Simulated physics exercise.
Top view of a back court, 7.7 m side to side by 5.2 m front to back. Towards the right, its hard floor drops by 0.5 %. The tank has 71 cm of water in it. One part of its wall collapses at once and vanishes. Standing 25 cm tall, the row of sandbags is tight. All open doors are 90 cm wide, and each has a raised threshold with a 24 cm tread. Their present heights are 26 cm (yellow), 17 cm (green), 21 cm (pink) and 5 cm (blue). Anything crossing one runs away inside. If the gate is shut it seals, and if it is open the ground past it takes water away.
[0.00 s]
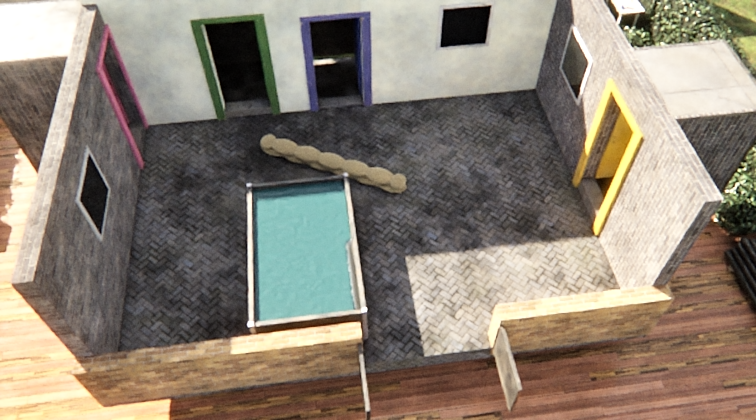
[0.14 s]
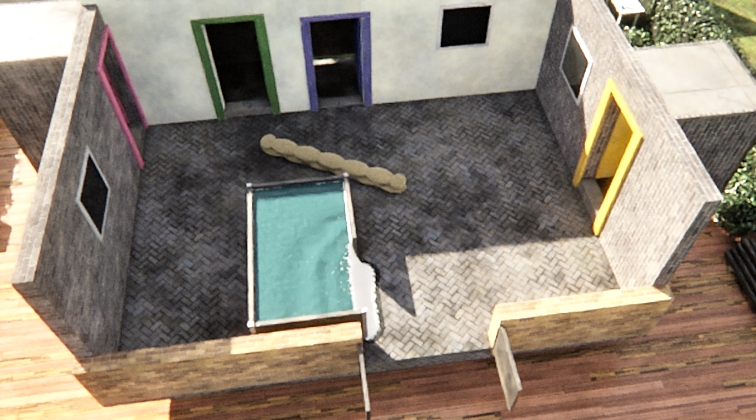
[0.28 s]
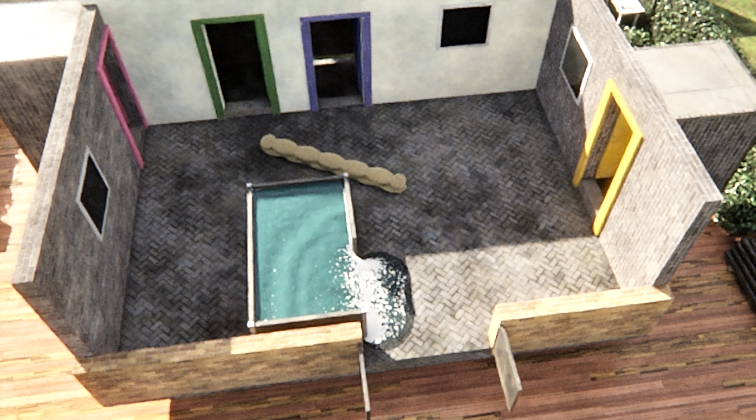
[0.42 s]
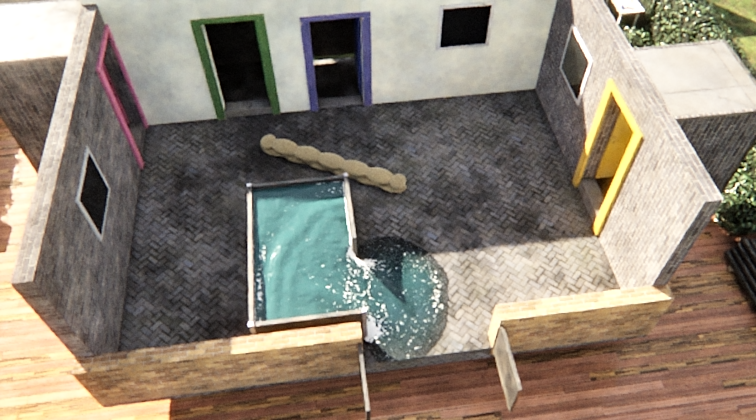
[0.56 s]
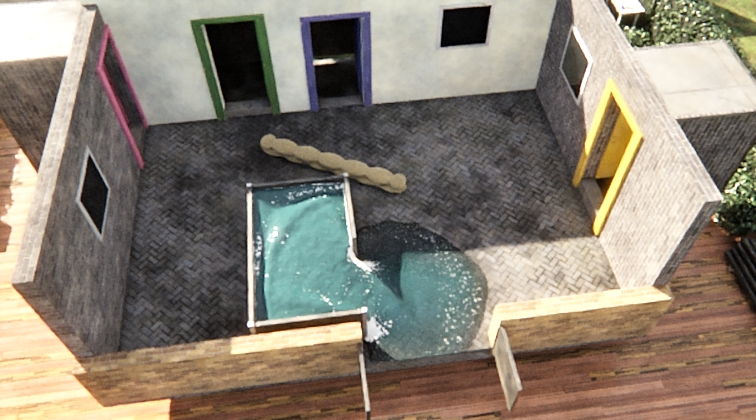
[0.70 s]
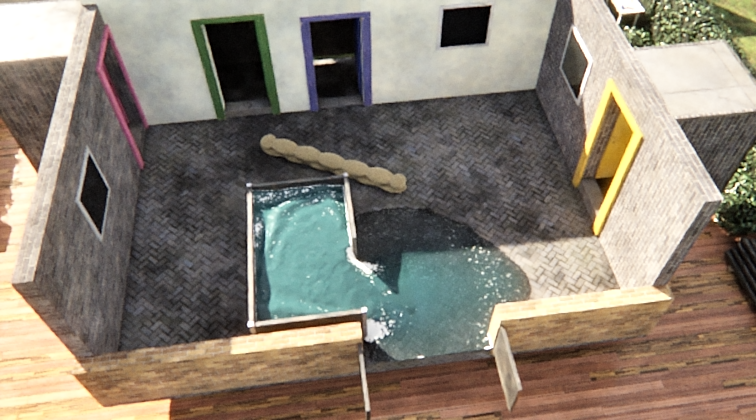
A tank of water opens on its right side and water spreads across the courtyard floor.
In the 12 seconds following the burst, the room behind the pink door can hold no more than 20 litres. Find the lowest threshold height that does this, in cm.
The lowest height is about 7.5 cm.
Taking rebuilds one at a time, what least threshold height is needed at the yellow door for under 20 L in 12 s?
Yellow - roughly 16 cm.
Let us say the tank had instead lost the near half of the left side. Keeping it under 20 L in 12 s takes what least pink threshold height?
Then 20 cm.
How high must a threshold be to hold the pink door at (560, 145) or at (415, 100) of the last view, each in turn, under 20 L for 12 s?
Minimums: About 8.0 cm and 6.0 cm.
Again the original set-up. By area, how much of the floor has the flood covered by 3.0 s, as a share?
About 35 per cent.
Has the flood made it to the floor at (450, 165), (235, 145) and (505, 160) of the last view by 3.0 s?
So the three spots come out spared, spared, swamped, in that order.
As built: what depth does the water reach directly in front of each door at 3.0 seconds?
Depths in cm: Yellow 19, green 0, pink 0, blue 0.
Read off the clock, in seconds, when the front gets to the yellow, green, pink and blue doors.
Arrives: Yellow 1.4 s / green 5.5 s / pink 7.0 s / blue 4.5 s.
After 1.4 s water covers 30 % of the floor, deepest (36 cm) near (373, 314); it has not reached the pink door.
After 3.0 s water covers 35 % of the floor, deepest (30 cm) near (582, 299); it has not reached the pink door.
After 12.0 s water covers 85 % of the floor, deepest (10 cm) near (380, 108); 7 cm at the pink door, 0 litres in over its 21 cm threshold.
At the pink door as built, the water arrived by 7.3 s and peaked near 12 cm at 9.2 s.
Run again over the same 12 s with other heights there, 32 litres in over 6.5 cm, 8 litres over 9 cm. The limit of 20 litres is kept from about 7.5 cm up.
